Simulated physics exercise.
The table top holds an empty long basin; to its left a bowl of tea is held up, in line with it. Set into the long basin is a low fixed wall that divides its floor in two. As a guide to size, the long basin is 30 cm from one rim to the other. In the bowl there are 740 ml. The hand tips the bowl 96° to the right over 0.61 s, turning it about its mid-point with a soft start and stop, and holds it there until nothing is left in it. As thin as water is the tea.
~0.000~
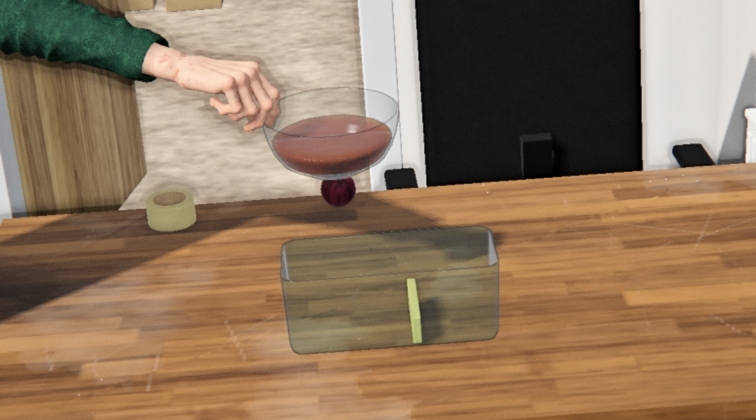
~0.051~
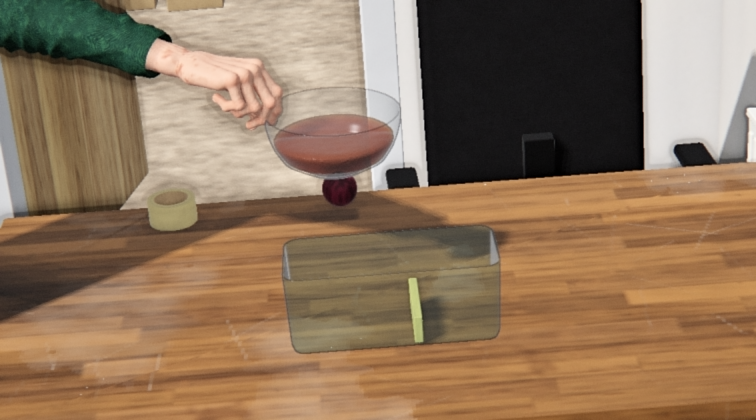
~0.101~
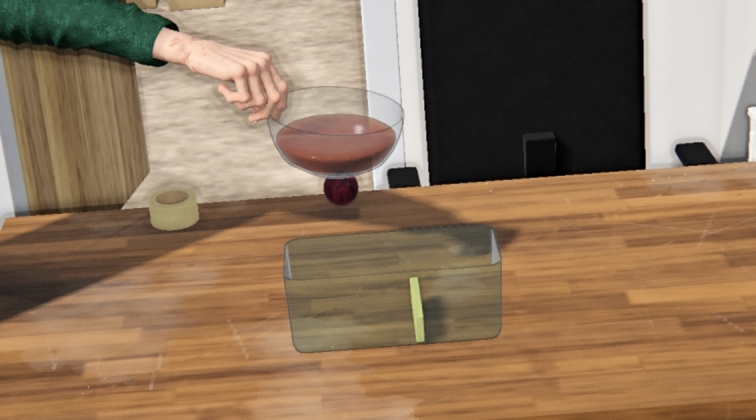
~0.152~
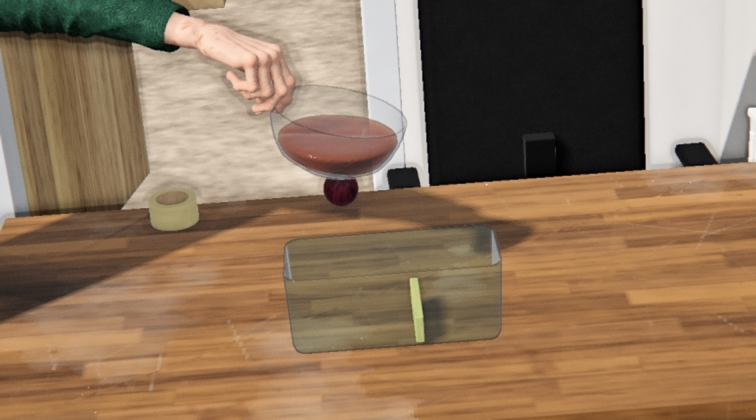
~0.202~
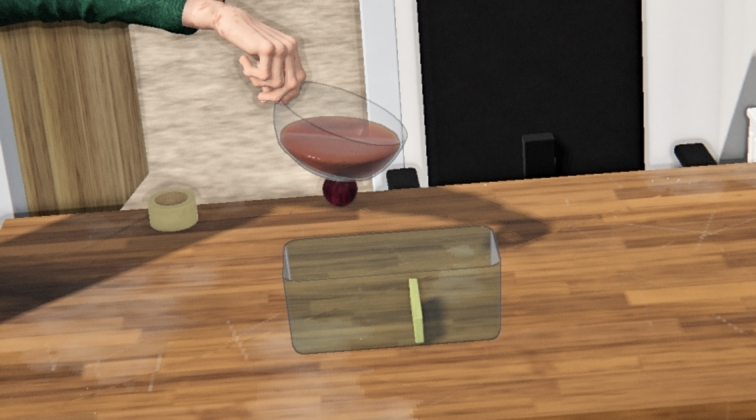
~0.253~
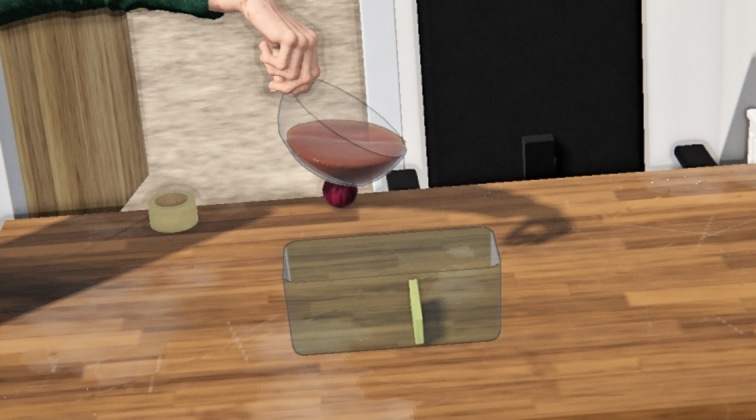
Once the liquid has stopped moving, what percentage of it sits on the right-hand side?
About 57 per cent.
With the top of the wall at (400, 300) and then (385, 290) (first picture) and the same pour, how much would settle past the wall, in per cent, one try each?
70 % and 85 %.
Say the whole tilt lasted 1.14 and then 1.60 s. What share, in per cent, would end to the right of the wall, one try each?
Respectively 80 and 80 %.
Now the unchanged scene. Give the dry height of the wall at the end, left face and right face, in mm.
For the left, around 28 mm; for the right, around 10 mm.
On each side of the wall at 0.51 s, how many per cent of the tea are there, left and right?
Some 0 per cent left and 24 right.
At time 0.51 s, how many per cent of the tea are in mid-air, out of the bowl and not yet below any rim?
It comes to about 58 percent.
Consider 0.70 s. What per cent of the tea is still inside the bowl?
3 in a hundred, give or take.
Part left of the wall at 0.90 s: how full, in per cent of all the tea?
Around 22 in a hundred.
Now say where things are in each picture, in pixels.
It leans 0°; its right rim is at (398, 108); the tea meets the walls at (271, 139) and (393, 130); the long basin's rim runs from (282, 262) to (494, 246); the wall's top is at (414, 299), in the first picture.
It leans 2°; its right rim is at (400, 109); the tea meets the walls at (273, 138) and (394, 130), in the second picture.
It leans 6°; its right rim is at (404, 114); the tea meets the walls at (275, 136) and (397, 132), in the third picture.
It leans 14°; its right rim is at (406, 123); the tea meets the walls at (277, 133) and (398, 135), in the fourth picture.
It leans 24°; its right rim is at (406, 135); the tea meets the walls at (279, 133) and (401, 138), in the fifth picture.
It leans 35°; its right rim is at (405, 149); the tea meets the walls at (285, 134) and (400, 141); 1 per cent is over the edge, in the sixth picture.
By 0.51 s the tilt is 90° and 18 per cent is still to pour, 0 is left of the wall and 24 right of it.
By 0.70 s the tilt is 96° and 3 per cent is still to pour, 14 is left of the wall and 60 right of it.
By 0.90 s the tilt is 96° and 0 per cent is still to pour, 23 is left of the wall and 69 right of it.
By 1.11 s the tilt is 96° and 0 per cent is still to pour, 36 is left of the wall and 57 right of it.
At rest 37 per cent lies left of the wall, 57 right of it and 6 outside.
